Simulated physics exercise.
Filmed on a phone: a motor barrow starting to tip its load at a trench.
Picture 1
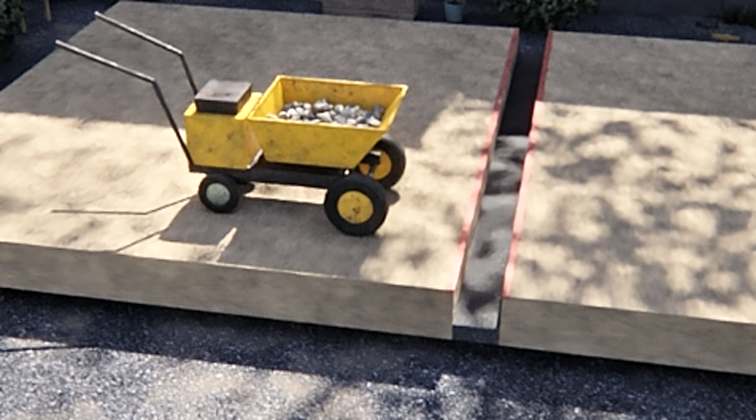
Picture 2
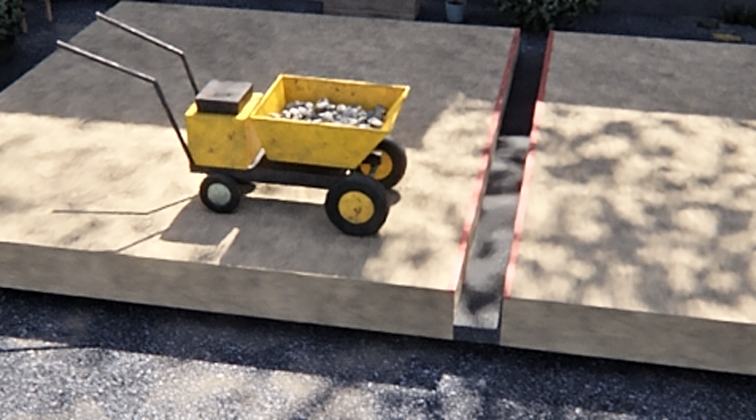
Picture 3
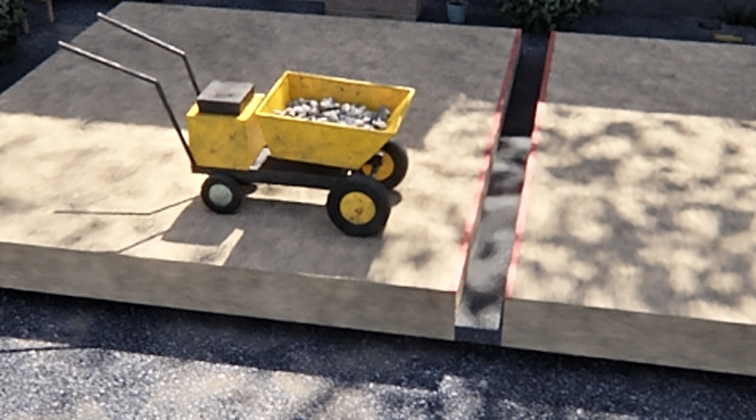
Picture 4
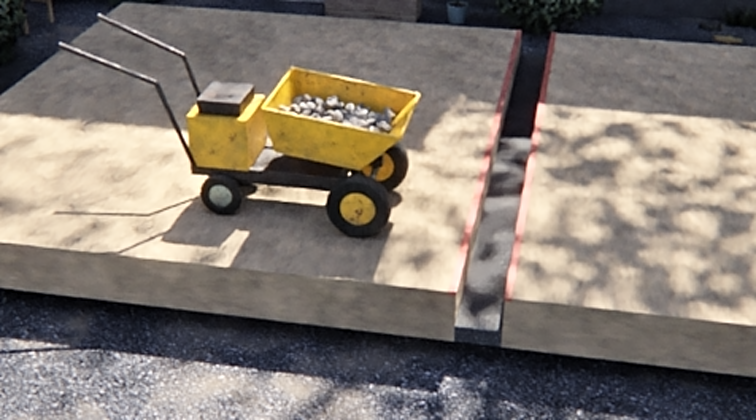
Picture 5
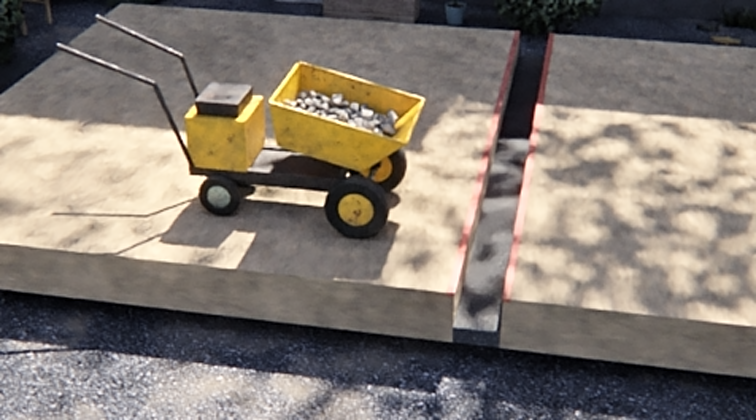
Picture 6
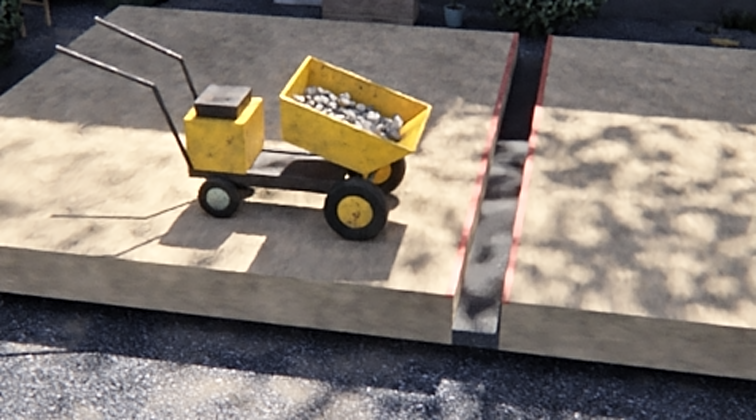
At the start, a yellow motor barrow holding broken stones stands on a pale slab, its skip level, left of a narrow trench with red edges. The skip then tilts gradually, its back rising and its front lip dipping toward the trench, while the wheels stay put and the stones remain inside.
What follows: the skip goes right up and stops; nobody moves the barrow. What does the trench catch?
The trench ends with the larger part of it.
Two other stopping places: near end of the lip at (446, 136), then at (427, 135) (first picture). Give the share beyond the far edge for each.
The first gives 60 %, the second 30 %.
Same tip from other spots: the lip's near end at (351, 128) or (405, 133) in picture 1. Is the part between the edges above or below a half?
The first try: Under half. The second: Most of it.
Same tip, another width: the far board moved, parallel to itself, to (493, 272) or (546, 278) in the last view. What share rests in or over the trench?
In turn 60 and 80 in a hundred.
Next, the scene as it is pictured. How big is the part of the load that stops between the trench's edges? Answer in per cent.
Some 80 per cent.
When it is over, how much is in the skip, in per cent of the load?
About 0 per cent.
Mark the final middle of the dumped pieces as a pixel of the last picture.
Near (486, 244).
Shortly afterwards, skip tipped steeply; the whole lot in the skip.
Next, skip tipped right over; all but a few in the skip; a little short of the trench; only a few in or heaped over the trench.
Some moments later, skip tipped right over; near a quarter in the skip; a little short of the trench; near two thirds in or heaped over the trench; only a few beyond it.
In the end, skip tipped right over; only a few in the skip; near a quarter short of the trench; the bulk in or heaped over the trench; only a few beyond it.
